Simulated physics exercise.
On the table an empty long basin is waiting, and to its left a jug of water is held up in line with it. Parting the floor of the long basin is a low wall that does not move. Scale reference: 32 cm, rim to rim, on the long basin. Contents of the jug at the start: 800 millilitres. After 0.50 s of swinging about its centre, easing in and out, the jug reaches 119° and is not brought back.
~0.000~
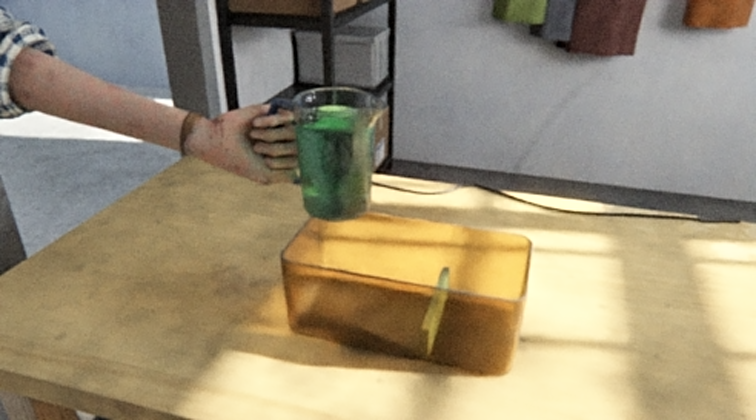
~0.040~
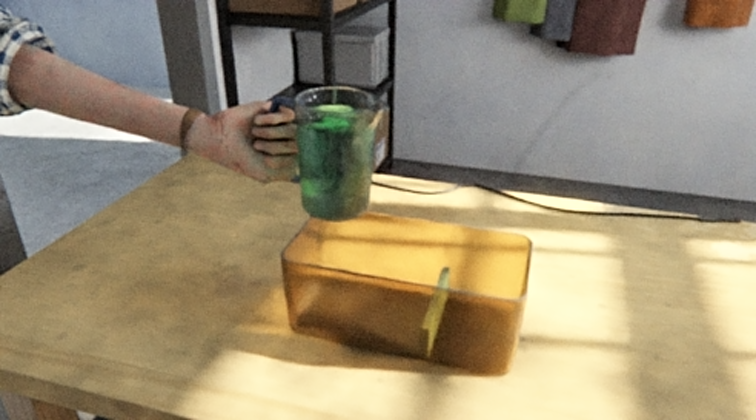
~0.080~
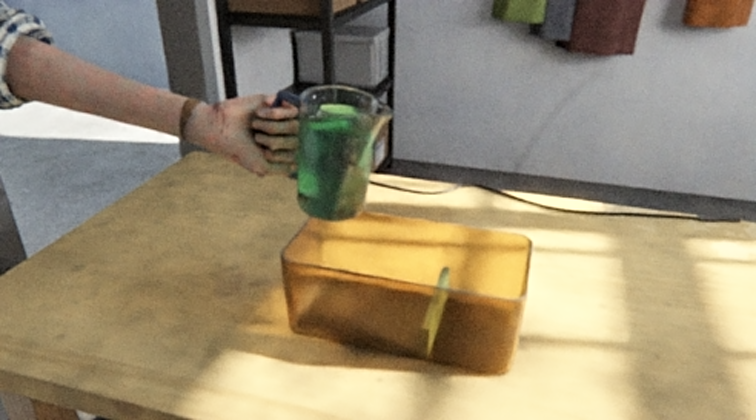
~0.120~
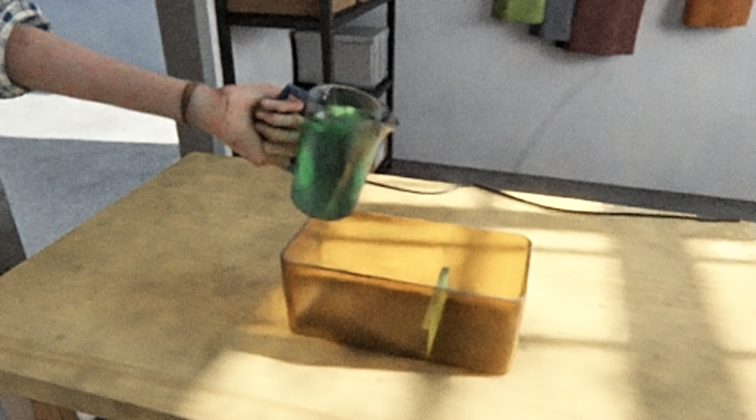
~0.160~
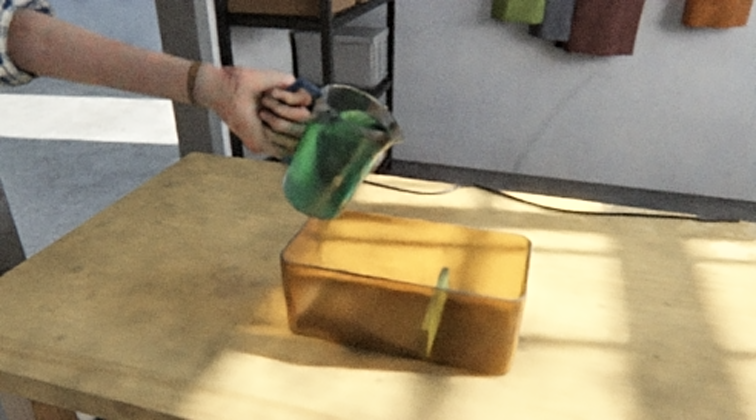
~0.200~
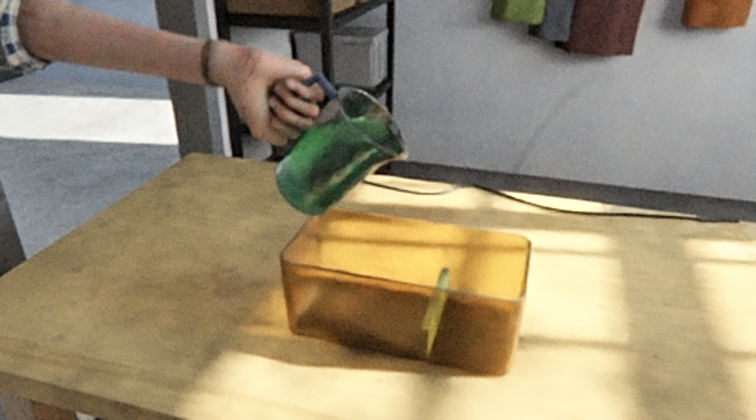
At first, a hand holds a clear jug of green liquid upright above the left end of an empty amber basin on a wooden table. The hand then tilts the jug rightward, barely to begin with and then more steeply, until it leans well over, its liquid still inside.
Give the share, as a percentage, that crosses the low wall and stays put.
Around 18 %.
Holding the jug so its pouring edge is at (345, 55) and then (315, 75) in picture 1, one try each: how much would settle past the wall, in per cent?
Roughly 5 per cent the first time and 10 per cent the second.
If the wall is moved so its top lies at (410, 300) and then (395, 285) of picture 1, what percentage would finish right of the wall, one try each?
Result: 75 per cent, then 90 per cent.
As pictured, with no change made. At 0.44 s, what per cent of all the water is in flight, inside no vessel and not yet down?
18 %.
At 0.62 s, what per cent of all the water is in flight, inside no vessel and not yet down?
Close to 12 in every hundred parts.
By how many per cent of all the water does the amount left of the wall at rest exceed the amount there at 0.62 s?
About 14 percent.
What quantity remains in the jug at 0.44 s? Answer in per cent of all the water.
Roughly 52 per cent.
After 0.44 s the tilt is 115° and 51 per cent is still to pour, 15 is left of the wall and 16 right of it.
After 0.62 s the tilt is 119° and 9 per cent is still to pour, 62 is left of the wall and 15 right of it.
After 0.80 s the tilt is 119° and 0 per cent is still to pour, 74 is left of the wall and 17 right of it.
After 1.00 s the tilt is 119° and 0 per cent is still to pour, 77 is left of the wall and 18 right of it.
In the end 77 per cent lies left of the wall, 18 right of it and 5 outside.
